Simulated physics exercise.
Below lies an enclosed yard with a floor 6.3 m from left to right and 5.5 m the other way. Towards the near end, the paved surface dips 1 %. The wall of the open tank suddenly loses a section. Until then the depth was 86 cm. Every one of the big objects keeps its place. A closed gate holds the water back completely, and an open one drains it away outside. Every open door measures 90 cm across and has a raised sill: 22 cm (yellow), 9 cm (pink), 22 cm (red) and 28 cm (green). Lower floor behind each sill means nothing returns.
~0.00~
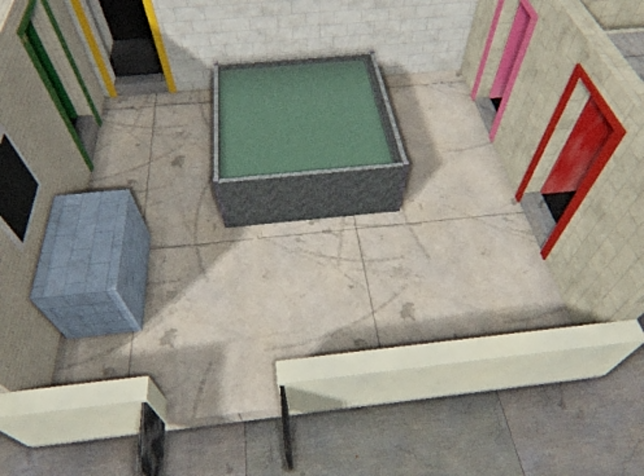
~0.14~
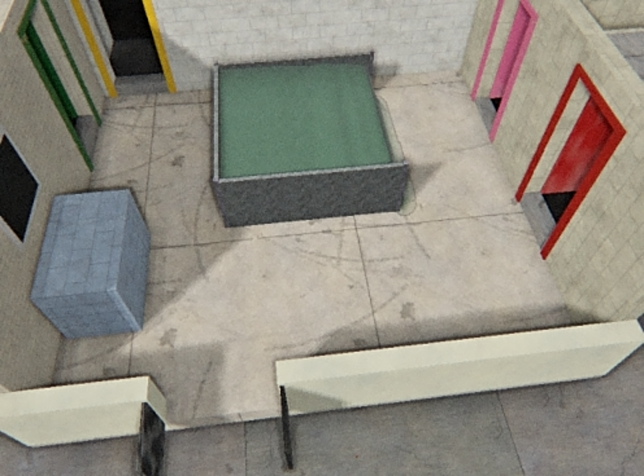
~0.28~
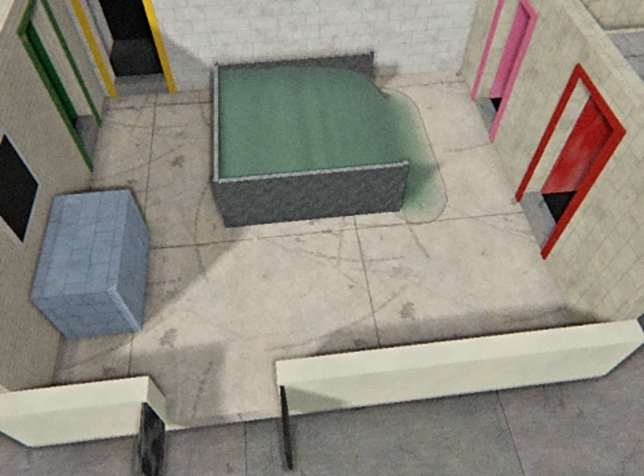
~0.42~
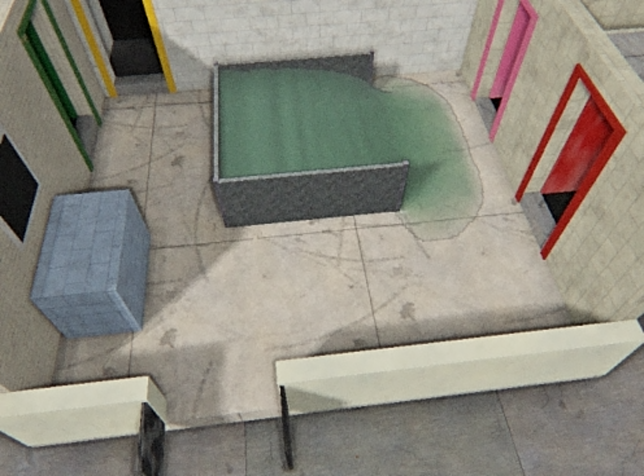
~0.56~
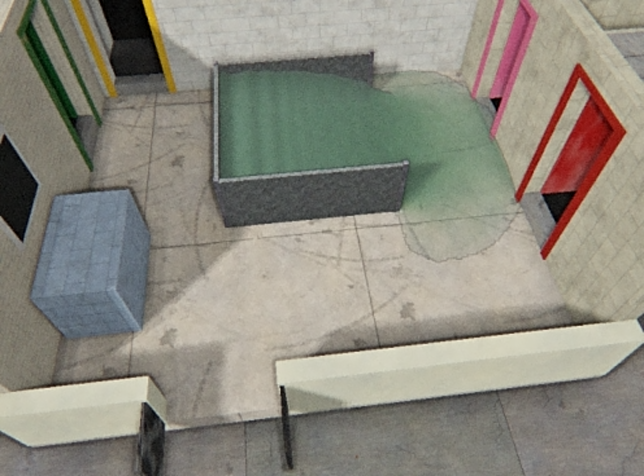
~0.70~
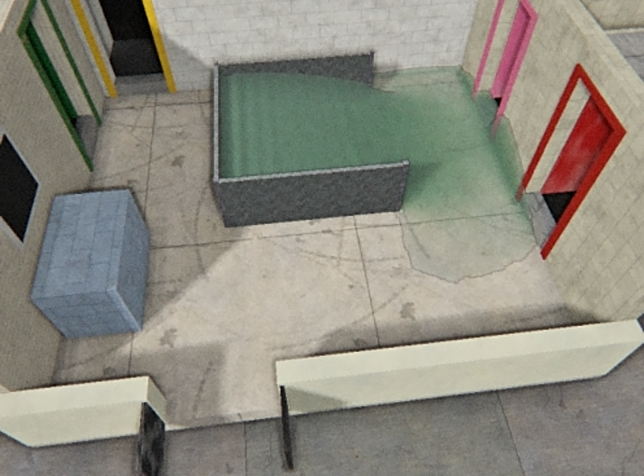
Green water pours from the tank's open right side and spreads across the paved floor.
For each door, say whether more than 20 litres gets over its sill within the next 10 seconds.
One by one: The yellow door will not let too much through; the pink door will let too much through; the red door will let too much through; the green door will not let too much through.
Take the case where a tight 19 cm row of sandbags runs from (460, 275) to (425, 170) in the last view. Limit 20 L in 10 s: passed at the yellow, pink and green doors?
Note - yellow: Limit held; pink: Limit exceeded; green: Limit held.
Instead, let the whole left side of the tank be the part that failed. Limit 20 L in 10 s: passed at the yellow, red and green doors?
At yellow the amount is higher than the mark, at red it is beneath the mark, and at green it is higher than the mark.
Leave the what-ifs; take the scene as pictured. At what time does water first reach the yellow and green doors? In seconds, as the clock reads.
Arrival: Yellow 3.6 s, green 4.0 s.
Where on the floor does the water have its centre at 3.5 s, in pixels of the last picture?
I'd put it close to (396, 185).
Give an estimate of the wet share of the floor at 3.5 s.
Around 70 per cent wet.
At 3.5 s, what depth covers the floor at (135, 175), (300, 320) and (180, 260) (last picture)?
About 0, 6 and 0 cm.
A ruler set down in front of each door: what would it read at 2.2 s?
Depths: Yellow door 0 cm, pink door 48 cm, red door 33 cm, green door 0 cm.
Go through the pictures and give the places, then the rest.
Still water, 86 cm deep, in the open tank at (303, 114), in the first picture.
The front is at (401, 213), 1.3 m from the gap at (381, 137); 0.4 m2 of floor is under water; 86 cm left at the back of the open tank, in the second picture.
The front is at (427, 217), 1.5 m from the gap at (381, 138); 1.8 m2 of floor is under water; 86 cm left at the back of the open tank, in the third picture.
The front is at (449, 232), 1.8 m from the gap at (381, 140); 3.9 m2 of floor is under water; 85 cm left at the back of the open tank, in the fourth picture.
The front is at (490, 239), 2.3 m from the gap at (380, 141); 6.3 m2 of floor is under water; 79 cm left at the back of the open tank, in the fifth picture.
The front is at (530, 242), 2.7 m from the gap at (380, 141); 7.2 m2 of floor is under water; 72 cm left at the back of the open tank, in the sixth picture.
After 1.4 s water covers 30 % of the floor and is deepest (59 cm) near (486, 159); yellow door not reached, pink door 53 cm at the sill, 280 L in, red door 35 cm at the sill, 11 L in, green door not reached.
After 2.2 s water covers 35 % of the floor and is deepest (55 cm) near (577, 336); yellow door not reached, pink door 48 cm at the sill, 627 L in, red door 33 cm at the sill, 52 L in, green door not reached.
After 3.5 s water covers 70 % of the floor and is deepest (38 cm) near (583, 350); yellow door not reached, pink door 29 cm at the sill, 935 L in, red door 21 cm at the sill, 77 L in, green door not reached.
After 6.0 s water covers 95 % of the floor and is deepest (26 cm) near (50, 398); yellow door 10 cm at the sill, 0 L in, pink door 12 cm at the sill, 1058 L in, red door 16 cm at the sill, 78 L in, green door 13 cm at the sill, 0 L in.
After 10.0 s water covers 100 % of the floor and is deepest (20 cm) near (68, 302); yellow door 13 cm at the sill, 0 L in, pink door 11 cm at the sill, 1065 L in, red door 11 cm at the sill, 78 L in, green door 10 cm at the sill, 0 L in.
